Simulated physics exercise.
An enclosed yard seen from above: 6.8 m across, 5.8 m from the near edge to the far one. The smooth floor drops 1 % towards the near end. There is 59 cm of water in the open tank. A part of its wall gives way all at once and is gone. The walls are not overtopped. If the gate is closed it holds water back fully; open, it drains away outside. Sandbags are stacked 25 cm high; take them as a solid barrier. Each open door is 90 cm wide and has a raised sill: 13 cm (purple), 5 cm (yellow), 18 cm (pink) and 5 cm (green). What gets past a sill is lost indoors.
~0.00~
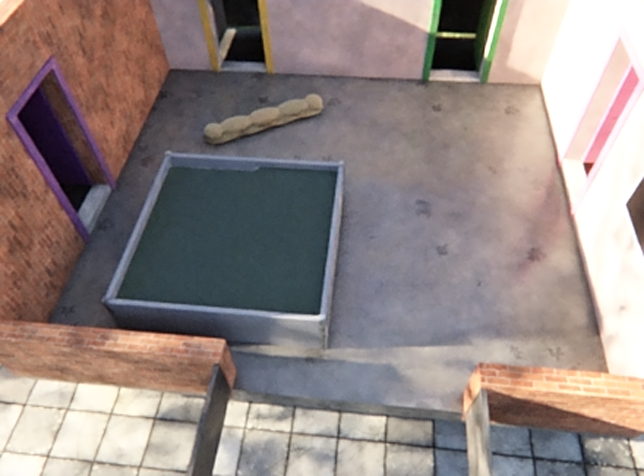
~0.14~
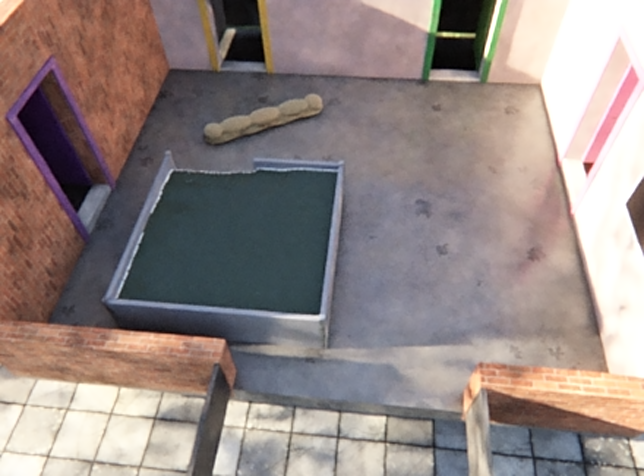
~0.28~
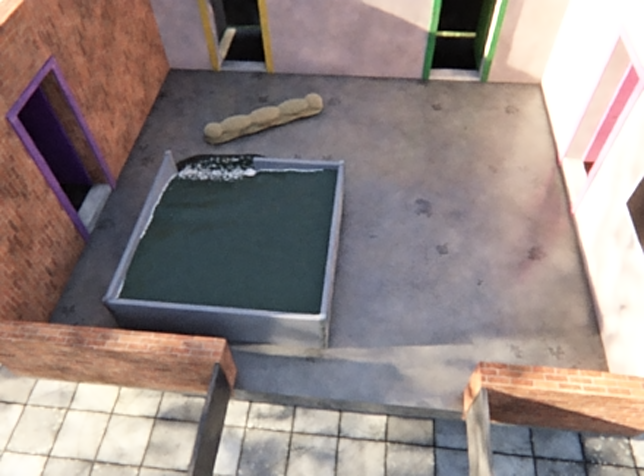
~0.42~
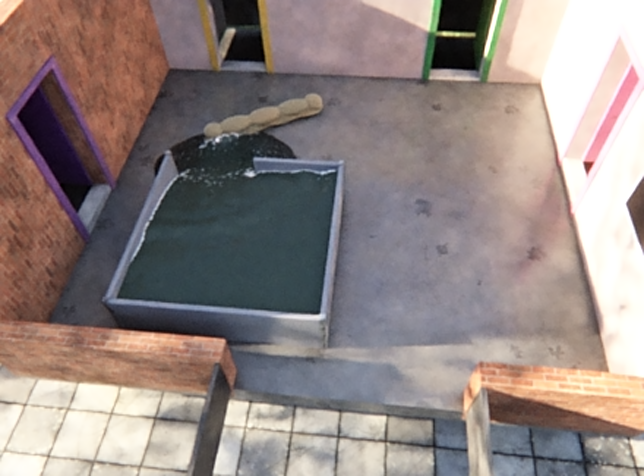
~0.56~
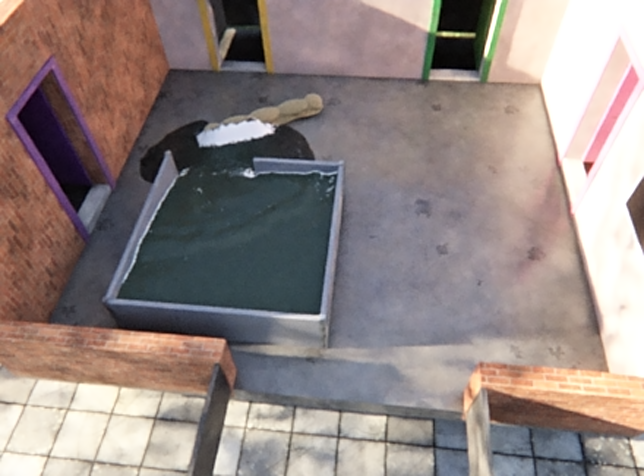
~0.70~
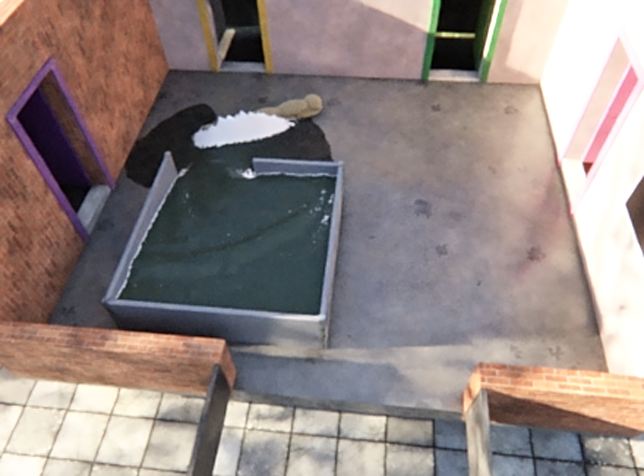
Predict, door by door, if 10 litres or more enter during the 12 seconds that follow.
Door by door: At the purple door it does not reach the limit; at the yellow door it exceeds the limit; at the pink door it does not reach the limit; at the green door it exceeds the limit.
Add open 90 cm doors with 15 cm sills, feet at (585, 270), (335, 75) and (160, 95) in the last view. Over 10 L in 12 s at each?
In that order: Below, below, over.
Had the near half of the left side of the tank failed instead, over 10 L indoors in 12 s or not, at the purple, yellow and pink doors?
Then: Purple above, yellow above, pink not over.
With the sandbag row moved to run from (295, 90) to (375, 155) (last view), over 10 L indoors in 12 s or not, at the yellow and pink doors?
Then: Yellow above, pink below.
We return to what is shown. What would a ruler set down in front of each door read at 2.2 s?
Depths in cm: Purple 1, yellow 12, pink 0, green 6.
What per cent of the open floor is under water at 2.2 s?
Near 45 per cent is wet.
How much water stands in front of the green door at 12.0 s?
Some 7.0 cm.
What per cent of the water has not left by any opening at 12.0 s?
About 82 per cent.
After 1.4 s water covers 20 % of the floor and is deepest (41 cm) near (219, 152); purple door not reached, yellow door not reached, pink door not reached, green door not reached.
After 2.2 s water covers 45 % of the floor and is deepest (40 cm) near (177, 74); purple door not reached, yellow door 12 cm at the sill, 0 L in, pink door not reached, green door 6 cm at the sill, 0 L in.
After 3.5 s water covers 65 % of the floor and is deepest (28 cm) near (219, 152); purple door 3 cm at the sill, 0 L in, yellow door 12 cm at the sill, 26 L in, pink door 13 cm at the sill, 0 L in, green door 7 cm at the sill, 2 L in.
After 7.0 s water covers 85 % of the floor and is deepest (20 cm) near (576, 401); purple door 3 cm at the sill, 0 L in, yellow door 9 cm at the sill, 75 L in, pink door 12 cm at the sill, 0 L in, green door 9 cm at the sill, 31 L in.
After 12.0 s water covers 95 % of the floor and is deepest (15 cm) near (576, 401); purple door 4 cm at the sill, 0 L in, yellow door 6 cm at the sill, 97 L in, pink door 7 cm at the sill, 0 L in, green door 7 cm at the sill, 81 L in.
